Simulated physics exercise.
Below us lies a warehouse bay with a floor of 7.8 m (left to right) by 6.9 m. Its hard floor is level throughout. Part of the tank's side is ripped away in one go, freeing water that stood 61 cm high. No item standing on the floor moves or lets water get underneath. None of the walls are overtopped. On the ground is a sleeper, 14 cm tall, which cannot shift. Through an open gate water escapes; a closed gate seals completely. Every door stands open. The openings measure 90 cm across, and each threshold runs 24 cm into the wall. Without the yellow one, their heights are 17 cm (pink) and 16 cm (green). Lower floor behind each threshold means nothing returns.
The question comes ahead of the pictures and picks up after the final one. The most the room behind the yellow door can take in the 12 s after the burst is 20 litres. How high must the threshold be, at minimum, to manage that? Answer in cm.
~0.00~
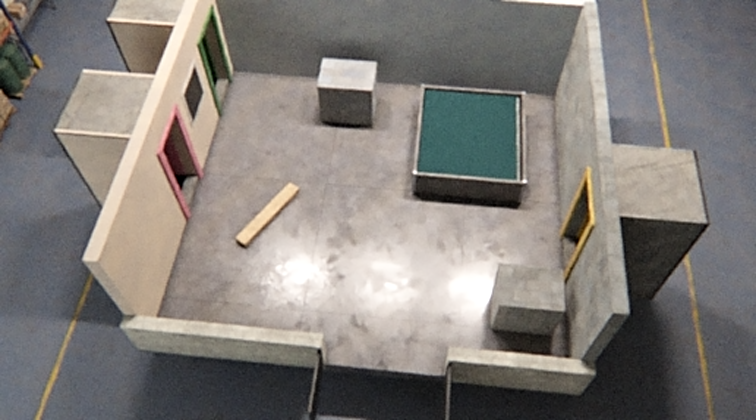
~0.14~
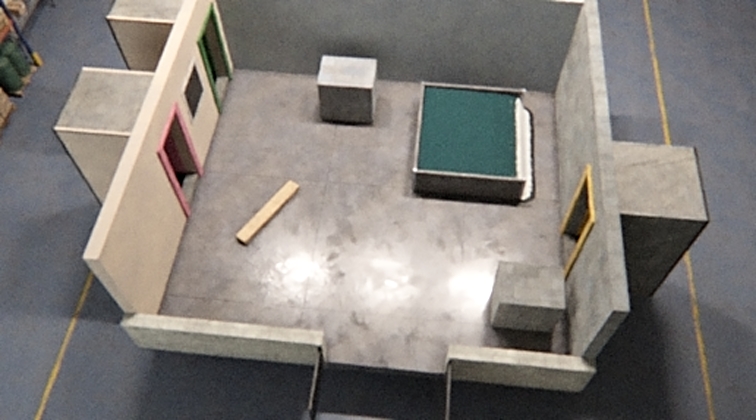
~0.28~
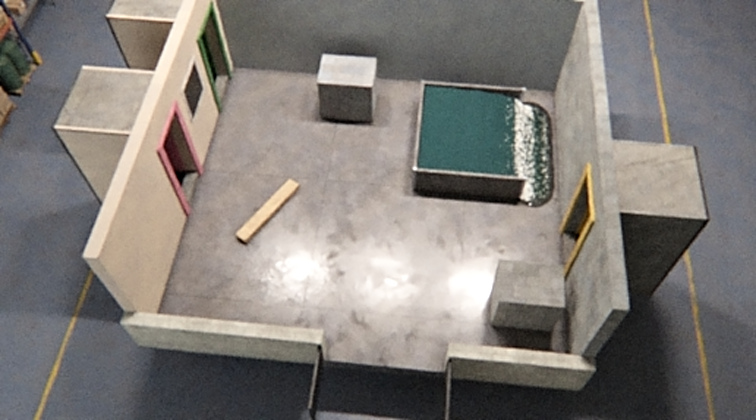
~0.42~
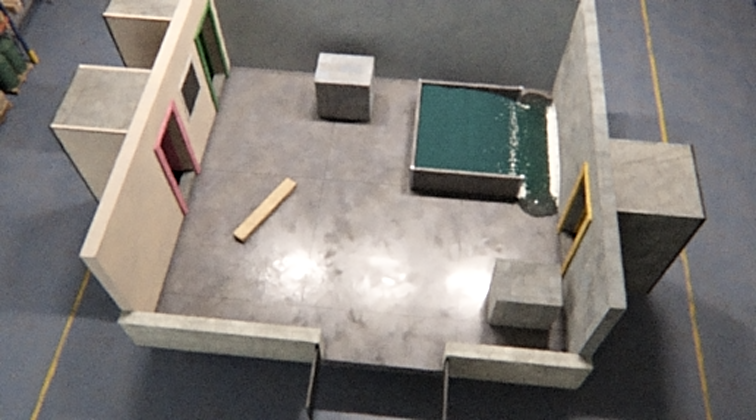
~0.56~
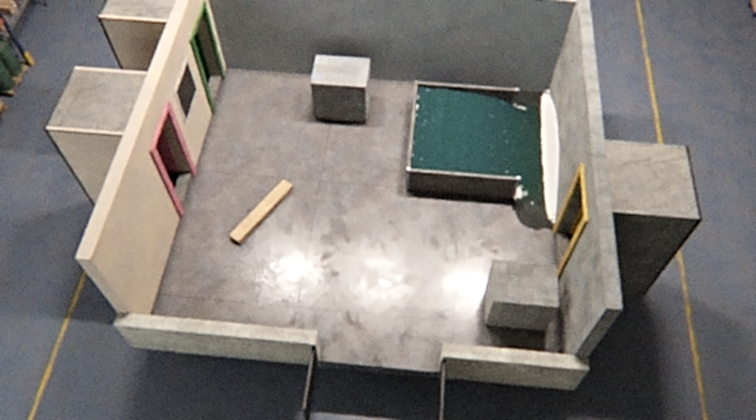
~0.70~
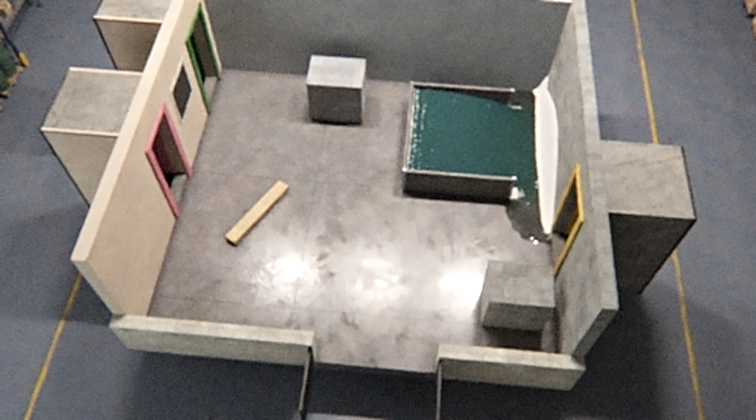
At least 9.5 cm.
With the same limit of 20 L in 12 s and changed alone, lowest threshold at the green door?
For the green door, about 14.0 cm.
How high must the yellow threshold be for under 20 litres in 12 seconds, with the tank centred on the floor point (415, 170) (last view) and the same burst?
Then it needs to be around 19 cm high.
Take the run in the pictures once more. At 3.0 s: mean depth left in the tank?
Near 25 cm, averaged.
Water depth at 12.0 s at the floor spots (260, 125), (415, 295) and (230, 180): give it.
Close to 4, 2 and 8 cm deep.
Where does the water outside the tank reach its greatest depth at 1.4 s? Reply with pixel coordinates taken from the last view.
About (542, 99).
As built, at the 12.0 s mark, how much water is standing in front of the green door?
You'd measure close to 7.0 cm there.
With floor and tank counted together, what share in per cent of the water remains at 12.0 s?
Remaining share: Around 96 %.
After 1.4 s water covers 15 % of the floor, deepest (57 cm) near (542, 99); 11 cm at the yellow door, 0 litres in over its 16 cm threshold.
After 3.0 s water covers 35 % of the floor, deepest (30 cm) near (557, 371); 11 cm at the yellow door, 0 litres in over its 16 cm threshold.
After 12.0 s water covers 100 % of the floor, deepest (12 cm) near (543, 111); 6 cm at the yellow door, 1 litre in over its 16 cm threshold.
At the yellow door as built, the water arrived by 0.9 s and peaked near 14 cm at 2.2 s.
Run again over the same 12 s with other heights there, 32 litres in over 8 cm, 14 litres over 10.5 cm. The limit of 20 litres is kept from about 9.5 cm up.
